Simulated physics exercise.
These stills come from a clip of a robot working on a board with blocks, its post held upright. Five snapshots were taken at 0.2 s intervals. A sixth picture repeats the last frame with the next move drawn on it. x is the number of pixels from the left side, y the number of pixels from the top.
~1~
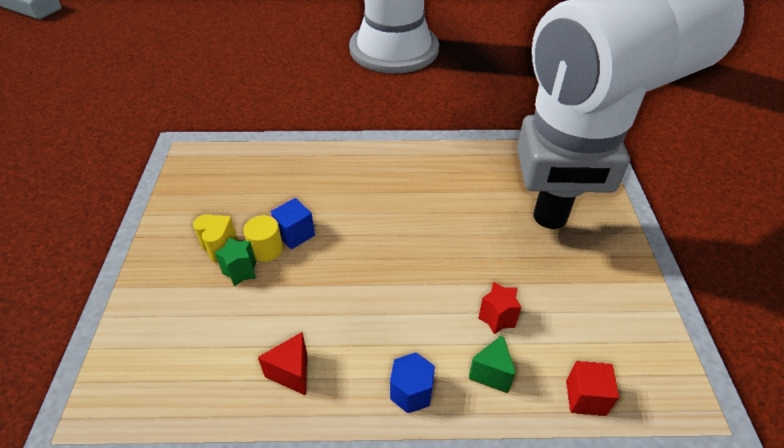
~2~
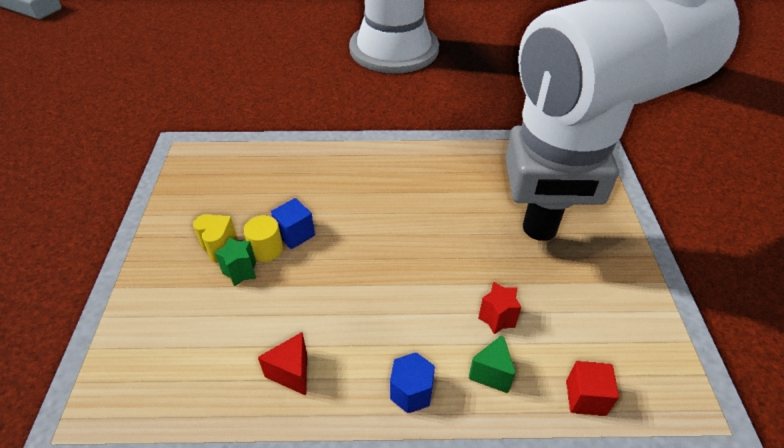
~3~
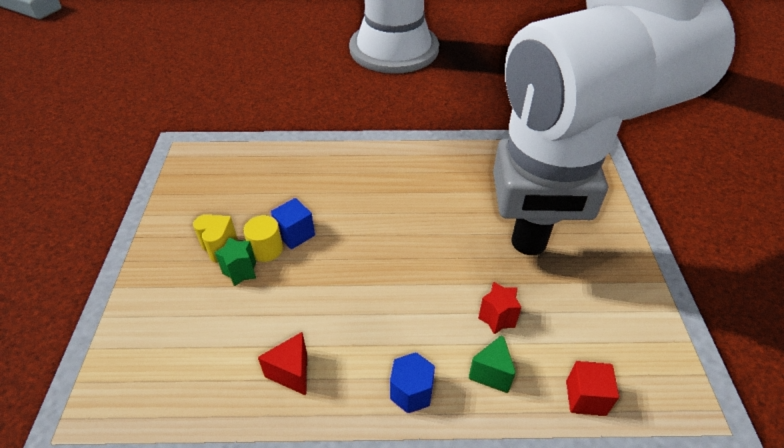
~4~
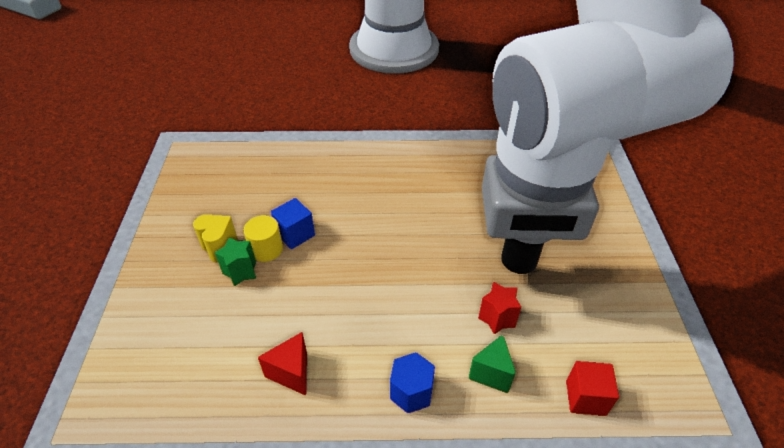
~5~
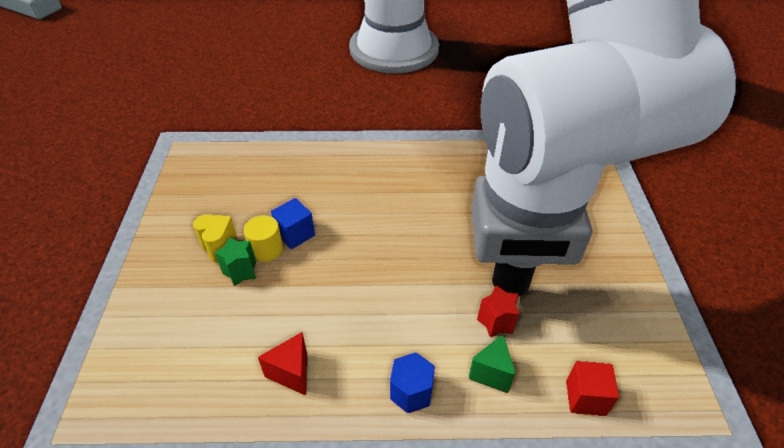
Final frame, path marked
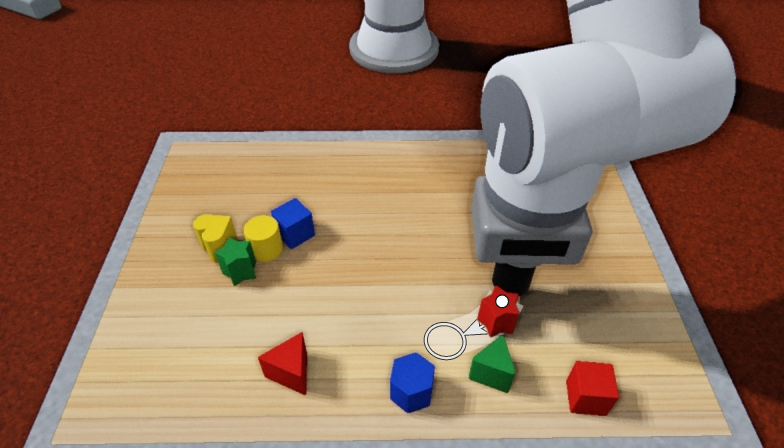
In this clip, a robot arm with a black post moves down and slightly left over a wooden board of coloured blocks, reaches the red star-shaped block and nudges it slightly, while the other blocks stay still.
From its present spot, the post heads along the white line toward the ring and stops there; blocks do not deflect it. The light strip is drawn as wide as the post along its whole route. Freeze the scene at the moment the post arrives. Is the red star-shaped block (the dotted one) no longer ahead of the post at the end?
It seems so.
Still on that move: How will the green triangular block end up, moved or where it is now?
That block is going to get moved.
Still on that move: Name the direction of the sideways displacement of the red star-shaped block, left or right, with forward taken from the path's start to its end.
Over to the left.
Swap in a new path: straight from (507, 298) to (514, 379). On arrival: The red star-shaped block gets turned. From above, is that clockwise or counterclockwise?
Direction: Clockwise.
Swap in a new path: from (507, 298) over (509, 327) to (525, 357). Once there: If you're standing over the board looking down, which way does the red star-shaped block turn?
The block turns clockwise.
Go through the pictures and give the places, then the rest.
In the first picture, post tip at (550, 217); block tops, blue six-sided block at (413, 373); green triangular block at (497, 356); red star-shaped block at (503, 297).
In the second picture, post at (540, 229); blocks unchanged.
In the third picture, post at (529, 243); blocks unchanged.
In the fourth picture, post at (519, 260); blocks unchanged.
In the fifth picture, post at (511, 282); blue six-sided block at (413, 373); green triangular block at (497, 356); red star-shaped block at (502, 301).
Path on the board, from (507, 298) via (494, 317) and (472, 331), ending at (445, 341); the dot is on the red star-shaped block.
On the path given first. Halfway along, post at (487, 311); green triangular block at (495, 365); red star-shaped block at (484, 336), turned 20° anticlockwise.
At the end, post at (447, 326); blue six-sided block in place; green triangular block at (495, 371); red star-shaped block at (467, 348), turned 50° anticlockwise.
